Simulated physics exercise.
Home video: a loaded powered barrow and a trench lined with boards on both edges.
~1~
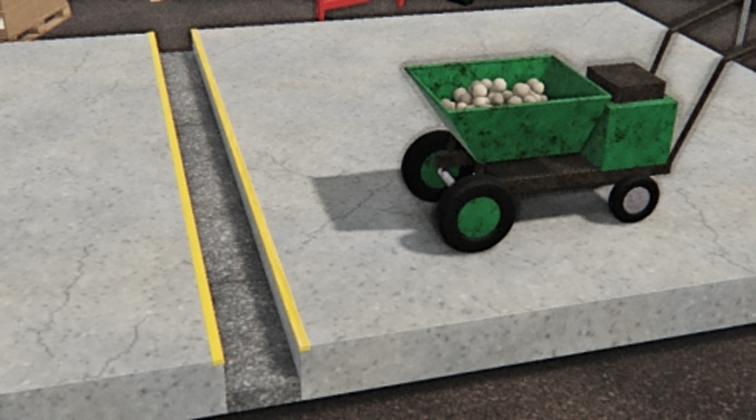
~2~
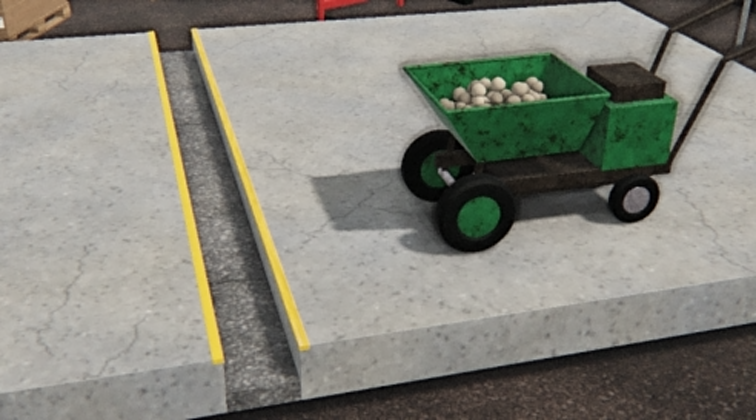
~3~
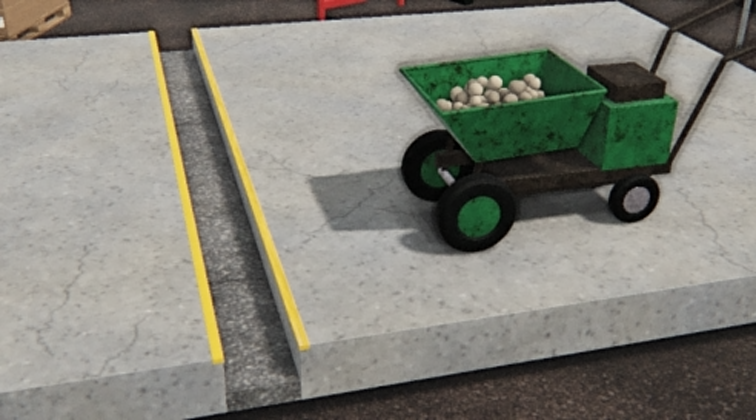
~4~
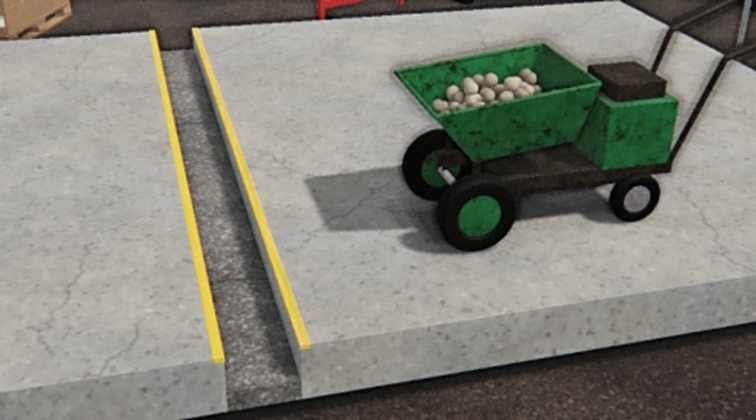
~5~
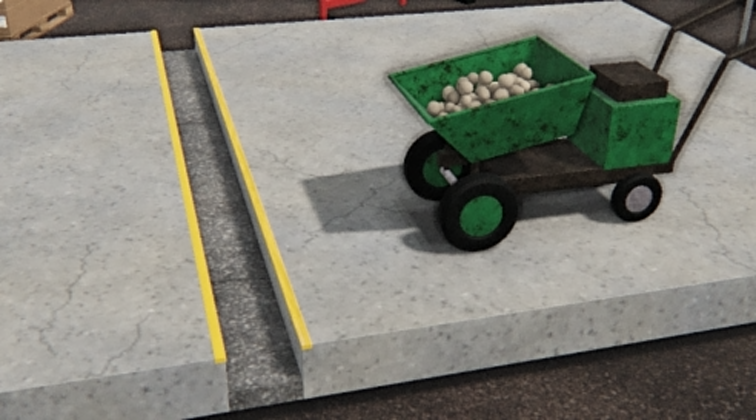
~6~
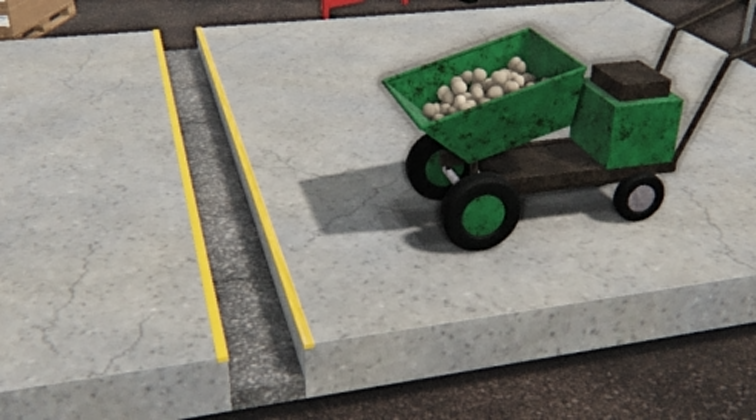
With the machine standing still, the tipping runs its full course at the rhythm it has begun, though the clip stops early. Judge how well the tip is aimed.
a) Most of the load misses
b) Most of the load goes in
a, most of the load misses.
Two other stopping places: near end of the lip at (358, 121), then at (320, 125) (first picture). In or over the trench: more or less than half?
To start, the greater share; after that, the greater share.
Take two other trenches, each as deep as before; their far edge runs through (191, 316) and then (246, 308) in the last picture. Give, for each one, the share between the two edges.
Roughly 10 percent first and 10 percent second.
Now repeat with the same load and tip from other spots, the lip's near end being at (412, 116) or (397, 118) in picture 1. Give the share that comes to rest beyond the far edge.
Some 0 % then some 0 %.
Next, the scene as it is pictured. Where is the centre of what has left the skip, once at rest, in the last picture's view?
About pixel (320, 233).
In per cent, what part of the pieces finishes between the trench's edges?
I'd put that share at some 5 per cent.
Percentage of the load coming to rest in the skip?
Around 25 per cent.
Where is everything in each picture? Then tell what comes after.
In the first picture, lip of the skip at (447, 113), level; top of the load at (516, 104), river pebbles; first edge of the trench at (290, 303); far edge at (209, 315), the trench over half as wide as the skip, and about half as deep as wide.
In the second picture, lip of the skip at (446, 113), level; top of the load at (515, 103).
In the third picture, lip of the skip at (442, 115), tipped barely; top of the load at (513, 101).
In the fourth picture, lip of the skip at (436, 117), tipped a little; top of the load at (508, 98).
In the fifth picture, lip of the skip at (429, 122), tipped a little; top of the load at (518, 92).
In the sixth picture, lip of the skip at (421, 128), tipped clearly; top of the load at (513, 87); first edge of the trench at (294, 301); far edge at (214, 313).
Soon after the last picture, skip tipped steeply; all in the skip.
A little later, skip tipped steeply; nearly all in the skip; a small part short of the trench.
Later still, skip tipped right over; about a third in the skip; about two thirds short of the trench; a small part in or heaped over the trench.
At rest, skip tipped right over; about a quarter in the skip; about two thirds short of the trench; a small part in or heaped over the trench; none beyond it.
